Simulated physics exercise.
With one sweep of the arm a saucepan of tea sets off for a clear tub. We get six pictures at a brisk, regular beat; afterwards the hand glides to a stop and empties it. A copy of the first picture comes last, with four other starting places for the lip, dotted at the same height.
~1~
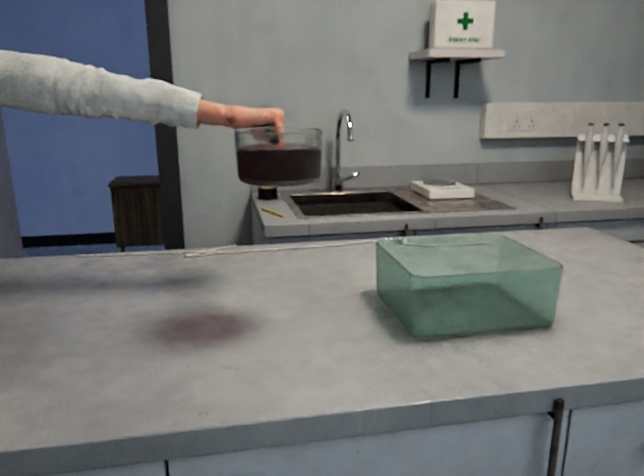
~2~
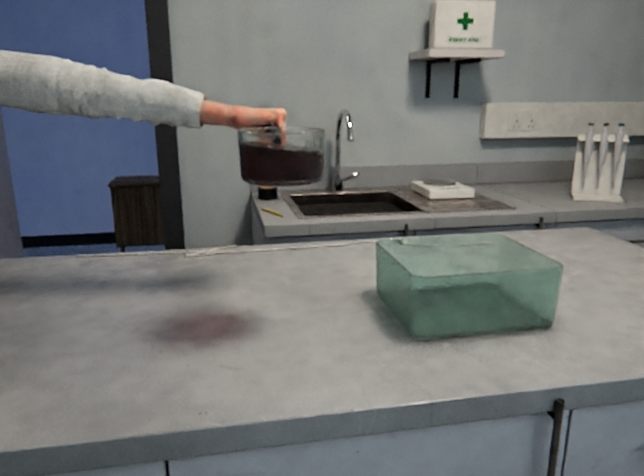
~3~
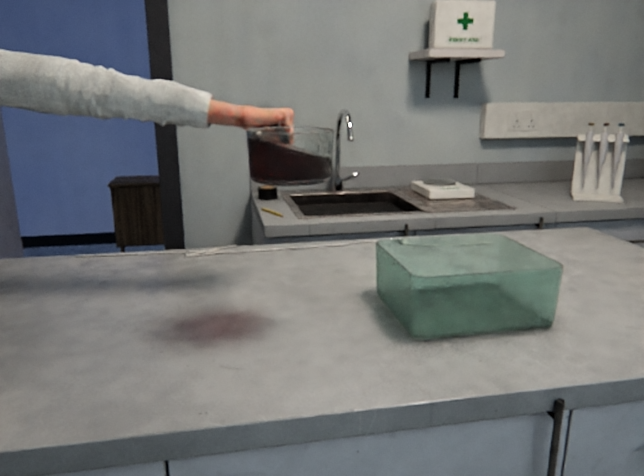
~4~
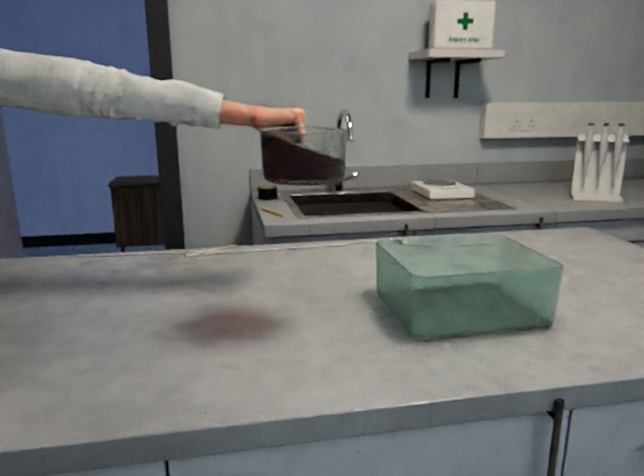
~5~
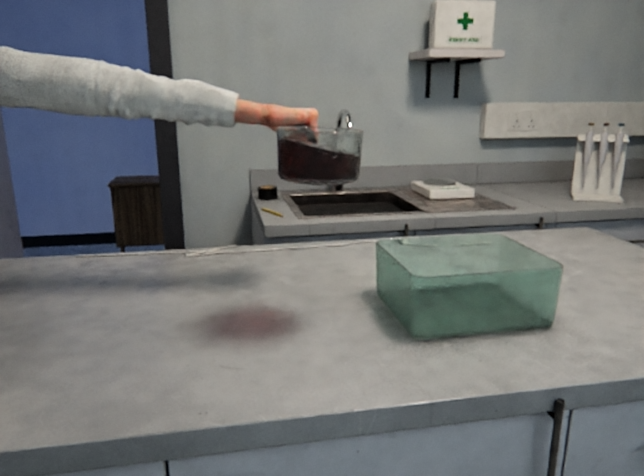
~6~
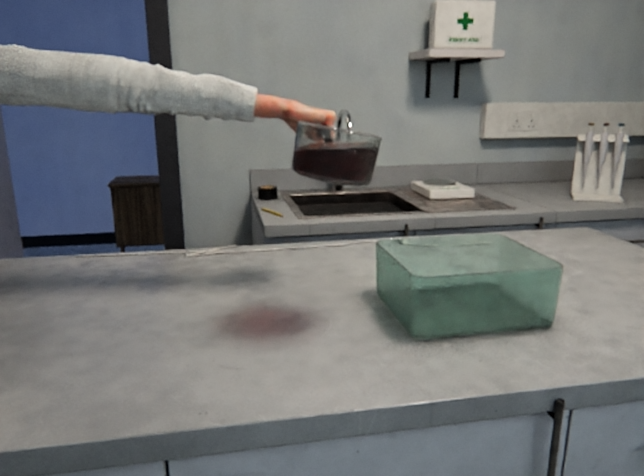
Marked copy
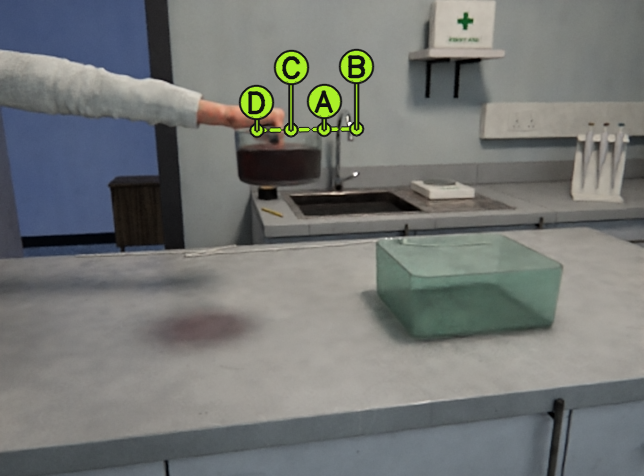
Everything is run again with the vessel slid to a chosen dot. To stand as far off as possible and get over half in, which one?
The limit is C.
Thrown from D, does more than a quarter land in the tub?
Yes, it does.
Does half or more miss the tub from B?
No, that is safe.
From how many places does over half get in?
Three.
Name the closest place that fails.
The answer is D.
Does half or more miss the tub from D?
Yes, that goes wrong.
On the marked copy, A at (324, 129); B at (356, 128); C at (291, 129); D at (256, 130).
For place A, about 93 % lands in the tub, 1 % falls short and 6 % goes beside or beyond.
For place B, about 92 % lands in the tub, 1 % falls short and 6 % goes beside or beyond.
For place C, about 65 % lands in the tub, 31 % falls short and 4 % goes beside or beyond.
For place D, about 32 % lands in the tub, 65 % falls short and 3 % goes beside or beyond.
